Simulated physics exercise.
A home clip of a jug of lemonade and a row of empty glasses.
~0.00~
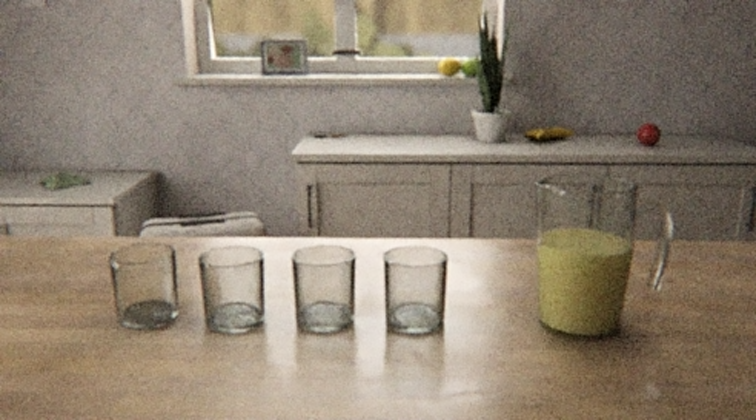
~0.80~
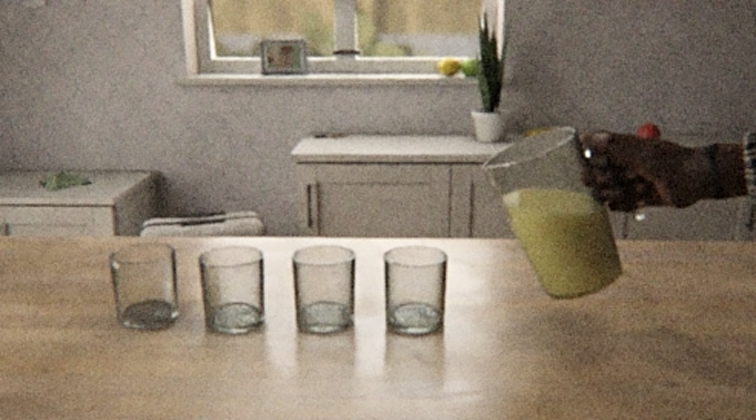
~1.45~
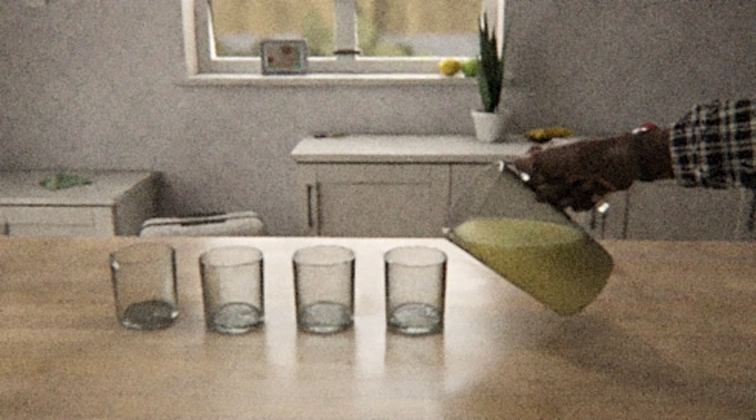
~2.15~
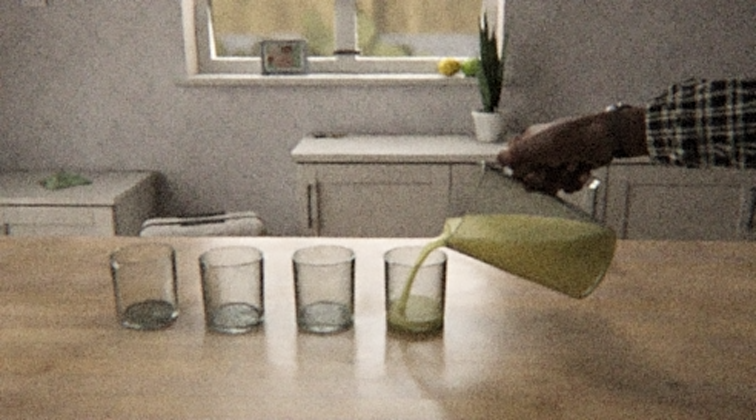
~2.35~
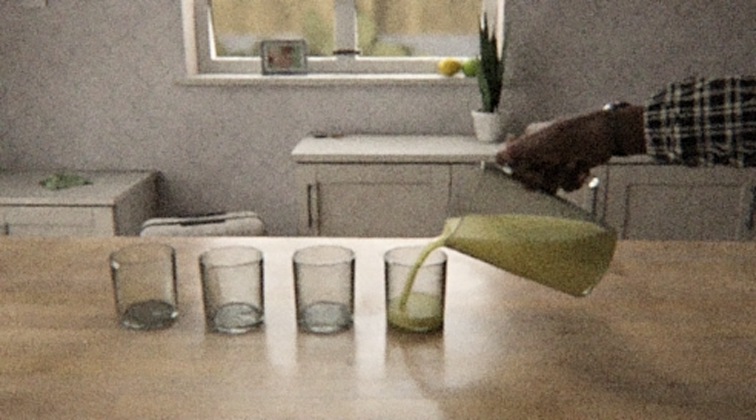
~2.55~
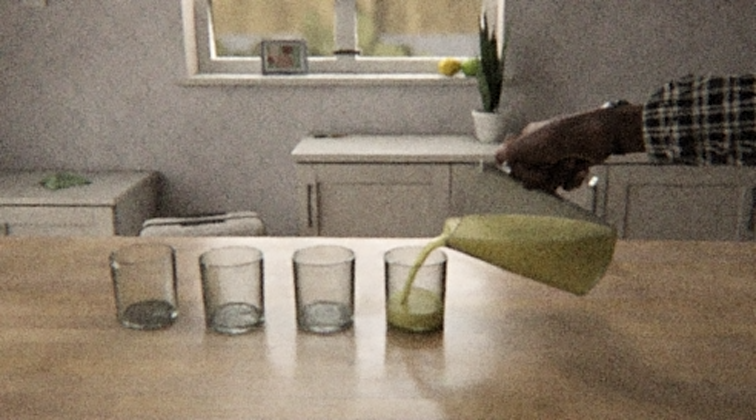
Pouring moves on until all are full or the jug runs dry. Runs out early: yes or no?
Yes, early.
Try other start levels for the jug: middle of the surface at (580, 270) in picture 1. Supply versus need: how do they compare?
My judgement: Comes up short.
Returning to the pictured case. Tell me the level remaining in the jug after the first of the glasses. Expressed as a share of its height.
Roughly 40 %.
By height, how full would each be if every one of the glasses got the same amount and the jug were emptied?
I'd expect each to reach near 60 in a hundred.
After 3.8 s, the first is about half full.
After 8.9 s, the first is done and the jug has about two thirds of its load.
After 24.3 s, the jug is empty with two filled and the next at about two thirds of a serving.
